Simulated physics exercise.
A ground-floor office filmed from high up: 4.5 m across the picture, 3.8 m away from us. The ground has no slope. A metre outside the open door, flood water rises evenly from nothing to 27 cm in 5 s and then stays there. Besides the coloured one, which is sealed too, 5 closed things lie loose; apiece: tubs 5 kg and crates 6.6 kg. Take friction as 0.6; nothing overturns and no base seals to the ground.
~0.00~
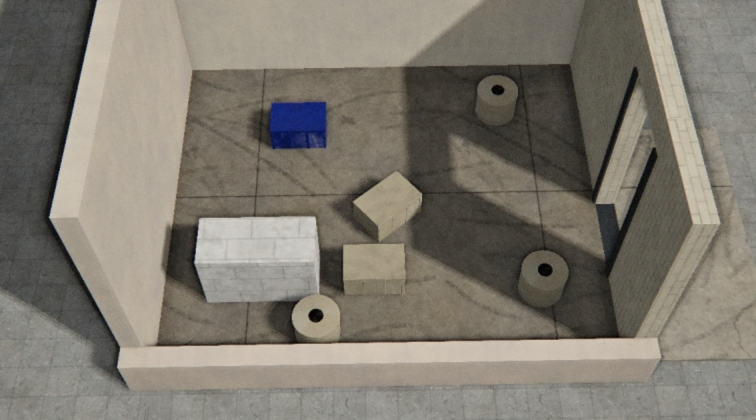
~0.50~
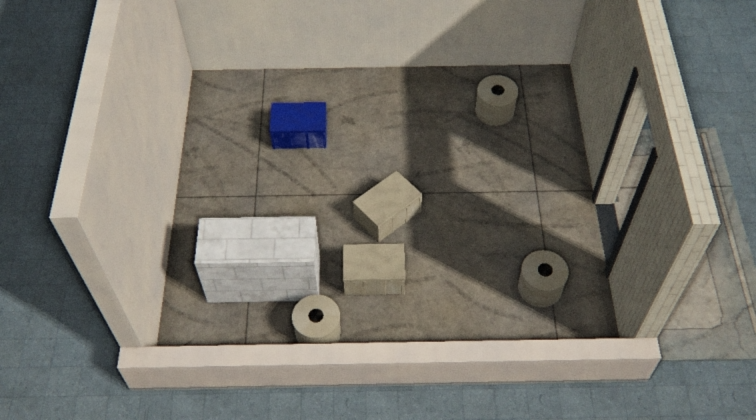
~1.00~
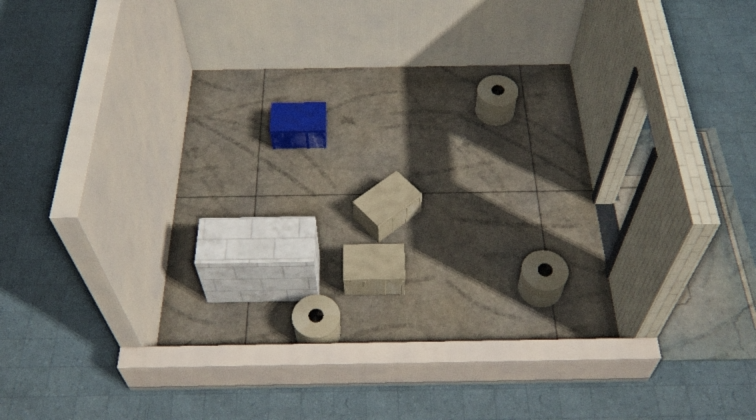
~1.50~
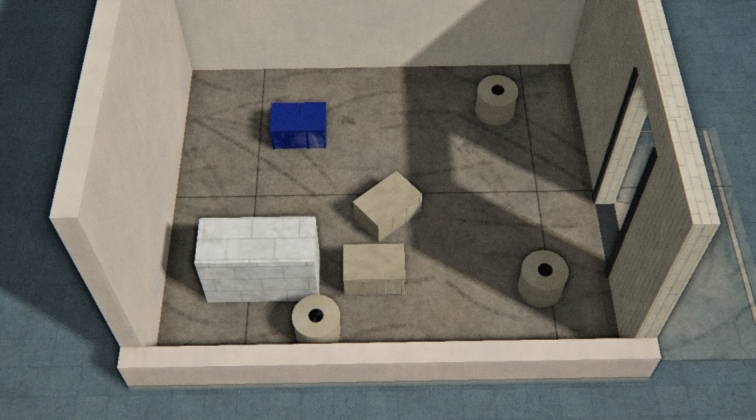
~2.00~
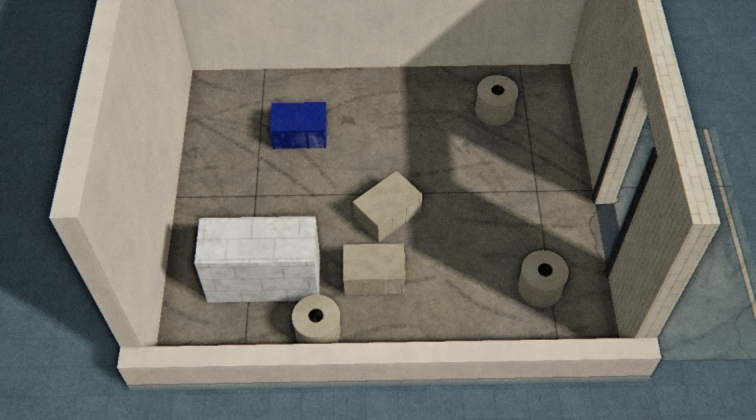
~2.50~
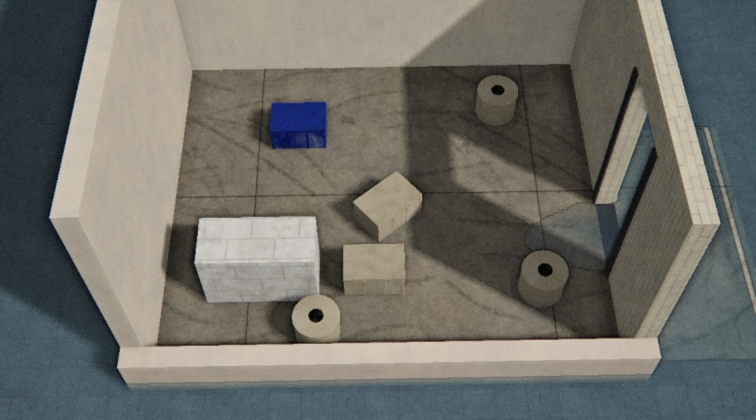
Bluish water spreads over the grey paving around a pale-walled, roofless room seen from high above, with an open doorway on the right. Inside on the brown floor sit a blue crate toward the back left, a large white brick-patterned block at front left, two beige boxes near the middle and three round tubs. The water creeps just inside the doorway, while the objects and camera stay still.
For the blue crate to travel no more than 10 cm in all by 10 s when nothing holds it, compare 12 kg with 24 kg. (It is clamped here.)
For it, only the larger load is enough.
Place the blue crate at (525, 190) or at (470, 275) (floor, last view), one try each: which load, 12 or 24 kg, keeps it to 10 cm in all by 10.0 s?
In turn: It takes the larger; neither is enough.
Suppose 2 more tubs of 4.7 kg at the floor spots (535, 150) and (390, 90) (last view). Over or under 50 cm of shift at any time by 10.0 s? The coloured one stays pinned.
In turn: Short of it, short of it.
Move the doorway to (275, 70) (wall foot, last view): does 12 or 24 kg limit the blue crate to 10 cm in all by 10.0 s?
In that case neither weight holds it.
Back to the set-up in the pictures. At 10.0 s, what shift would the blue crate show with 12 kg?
About 40 cm.
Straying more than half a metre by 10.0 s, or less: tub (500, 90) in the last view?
It is short of it.
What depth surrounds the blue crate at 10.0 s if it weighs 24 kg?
Roughly 9 cm.
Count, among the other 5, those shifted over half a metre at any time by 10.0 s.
That makes 4.
After 3.5 s the blue crate would be 0 cm from its start with 12 kg and 0 cm from its start with 24 kg; 0 cm of water round it then.
After 4.5 s the blue crate would be 0 cm from its start with 12 kg and 0 cm from its start with 24 kg; 0 cm of water round it then.
After 7.0 s the blue crate would be 5 cm from its start with 12 kg and 0 cm from its start with 24 kg; 4 cm of water round it then.
After 10.0 s the blue crate would be 43 cm from its start with 12 kg and 0 cm from its start with 24 kg; 9 cm of water round it then.
